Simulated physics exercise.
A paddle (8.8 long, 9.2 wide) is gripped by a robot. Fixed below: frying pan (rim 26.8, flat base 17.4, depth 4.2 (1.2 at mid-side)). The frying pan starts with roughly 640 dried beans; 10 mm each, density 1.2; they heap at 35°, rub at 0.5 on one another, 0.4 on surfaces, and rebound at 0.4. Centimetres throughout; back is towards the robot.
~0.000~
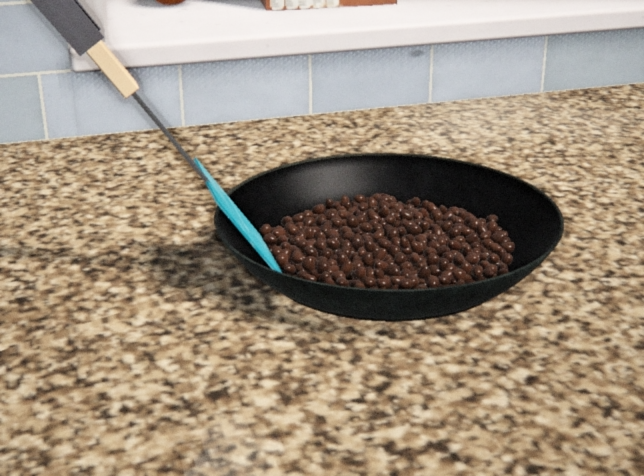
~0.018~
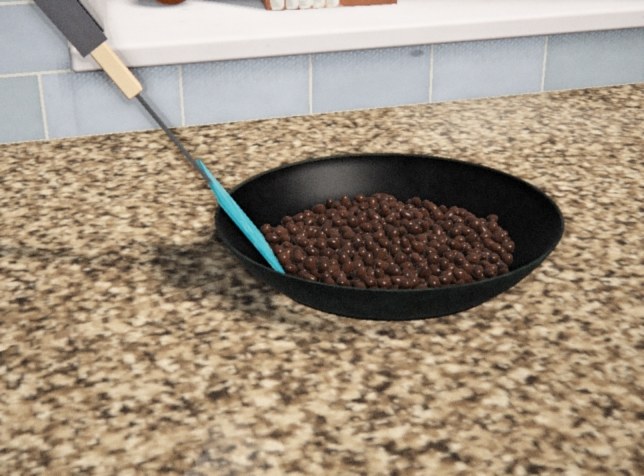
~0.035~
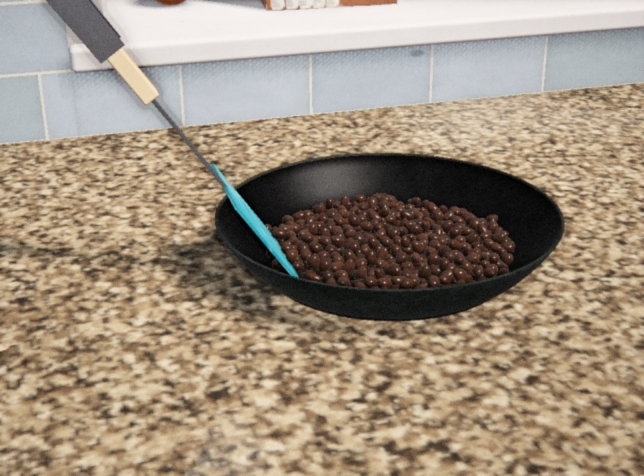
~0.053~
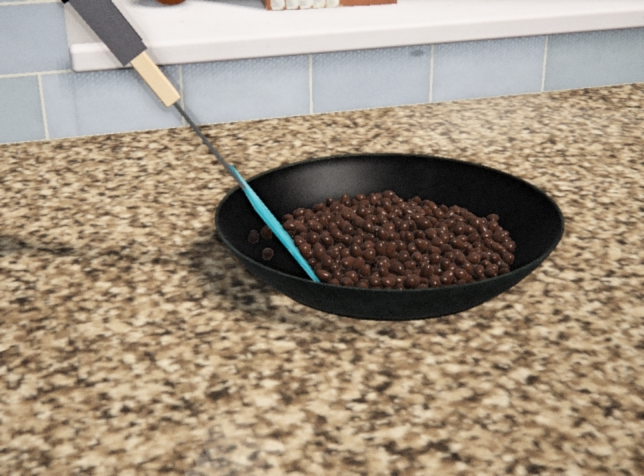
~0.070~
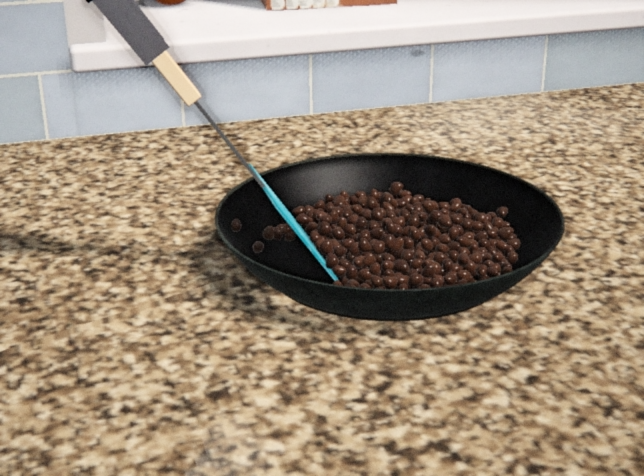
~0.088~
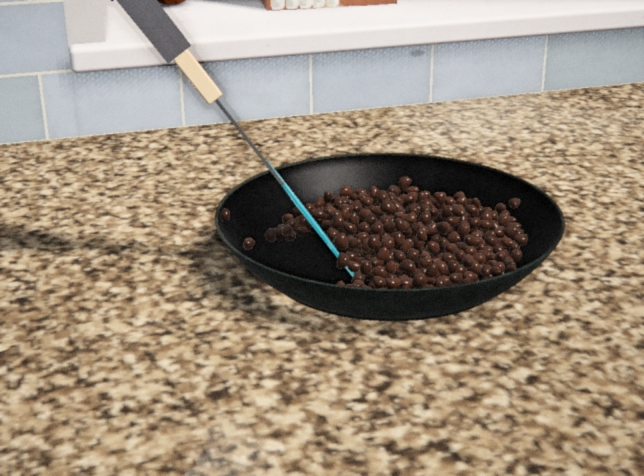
On a speckled countertop, a blue paddle pushes dark beans rightward in a black pan.
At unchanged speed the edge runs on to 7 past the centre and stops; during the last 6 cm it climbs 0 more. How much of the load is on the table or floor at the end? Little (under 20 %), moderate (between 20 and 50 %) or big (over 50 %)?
Answer: Little; under 20 % of the dried beans finish on the table or floor.
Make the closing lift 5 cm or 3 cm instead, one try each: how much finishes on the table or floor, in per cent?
About 10 and 10 per cent.
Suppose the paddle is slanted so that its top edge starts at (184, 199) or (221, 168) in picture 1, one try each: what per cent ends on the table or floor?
About 10 and 10 per cent.
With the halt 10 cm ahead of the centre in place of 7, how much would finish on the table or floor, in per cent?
In that case some 40 per cent.
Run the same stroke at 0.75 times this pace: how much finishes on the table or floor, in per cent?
About 10 per cent.
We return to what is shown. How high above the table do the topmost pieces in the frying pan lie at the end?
Roughly 6.0 cm.
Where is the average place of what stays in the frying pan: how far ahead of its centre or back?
About 5.5 cm ahead.
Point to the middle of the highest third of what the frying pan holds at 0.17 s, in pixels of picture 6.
At about (471, 215).
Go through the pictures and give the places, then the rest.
The paddle top edge at (205, 179), sloping 56°; upper third of the load around (390, 240), from x 265 to 510, top at y 200; 639 in the frying pan, in the first frame.
The paddle top edge at (208, 180), sloping 56°; upper third of the load around (391, 239), from x 265 to 510, top at y 200, in the second frame.
The paddle top edge at (223, 184), sloping 56°; upper third of the load around (385, 240), from x 265 to 510, top at y 200, in the third frame.
The paddle top edge at (243, 186), sloping 56°; upper third of the load around (381, 236), from x 255 to 510, top at y 195, in the fourth frame.
The paddle top edge at (262, 185), sloping 56°; upper third of the load around (390, 229), from x 235 to 515, top at y 190, in the fifth frame.
The paddle top edge at (281, 182), sloping 56°; upper third of the load around (399, 225), from x 225 to 520, top at y 180; 639 in the frying pan, in the sixth frame.
After 0.13 s, sloping 56°, highest piece 6 above the table; 638 in the frying pan, 1 on the blade or in flight.
After 0.17 s, sloping 56°, highest piece 6 above the table; 638 in the frying pan, 1 on the blade or in flight.
After 0.40 s, sloping 56°, highest piece 6 above the table; 573 in the frying pan, 62 on the table or floor, 4 on the blade or in flight.
After 1.45 s, sloping 56°, highest piece 6 above the table; 572 in the frying pan, 67 on the table or floor.
In the end, 572 in the frying pan, 67 on the table or floor. That is 10 % on the table or floor.
